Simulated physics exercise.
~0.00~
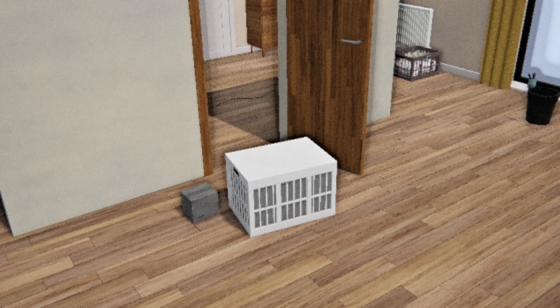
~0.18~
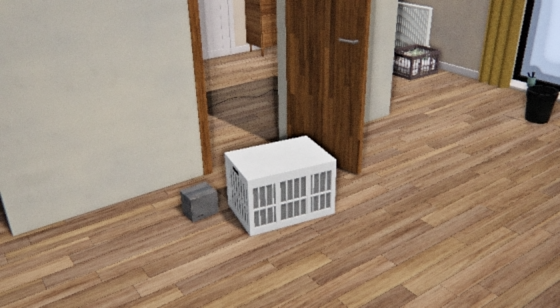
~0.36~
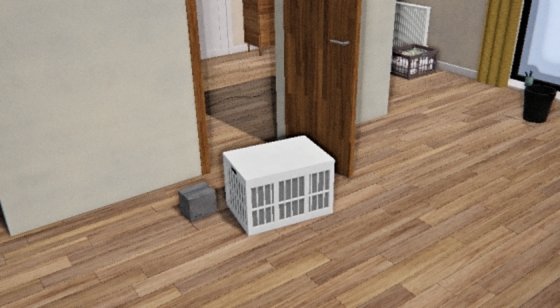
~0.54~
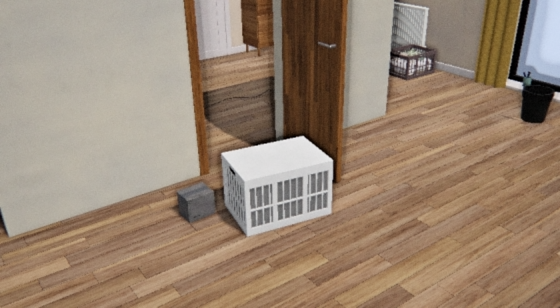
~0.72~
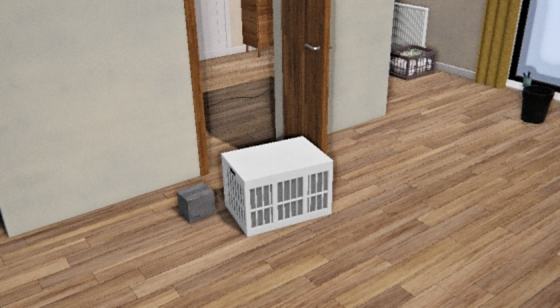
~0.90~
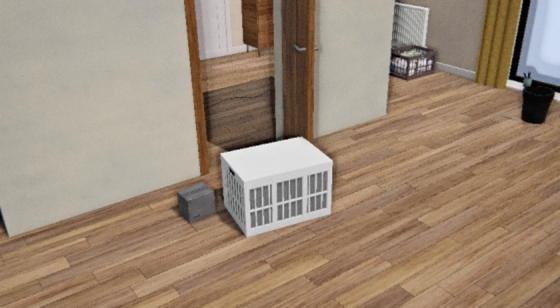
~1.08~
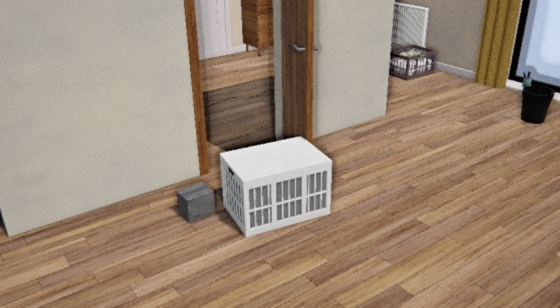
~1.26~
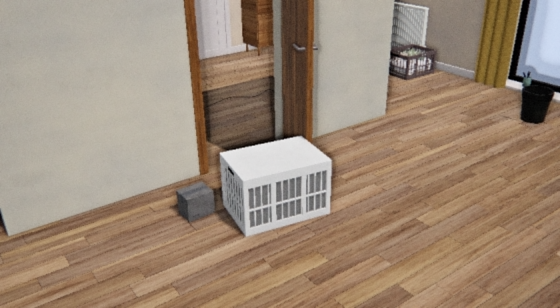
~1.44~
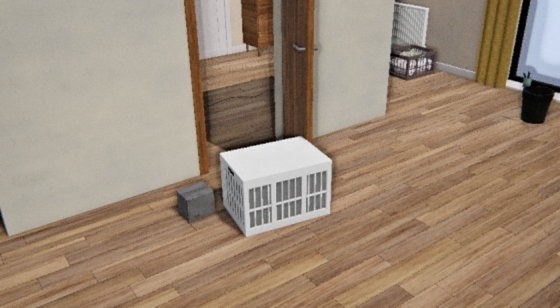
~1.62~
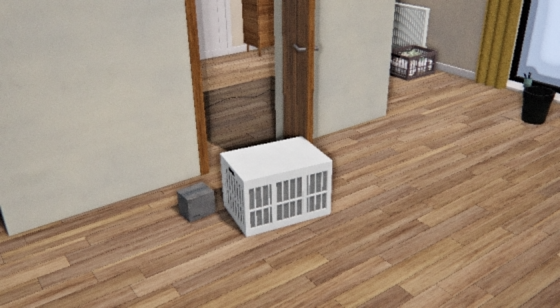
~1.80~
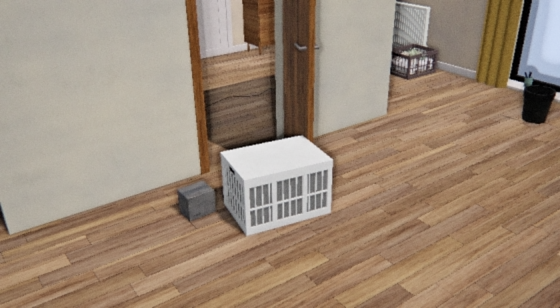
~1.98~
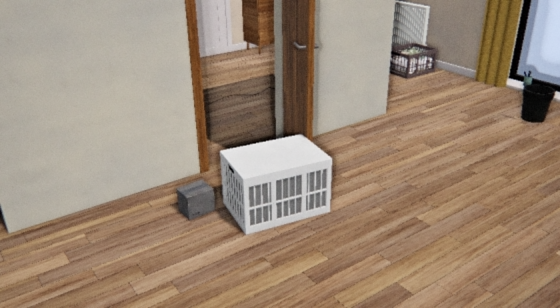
A brown wooden door standing wide open swung partway toward its frame, slowed and came to rest still ajar, while the white slatted chest and small grey parcel on the floor in front of the doorway stayed where they were.
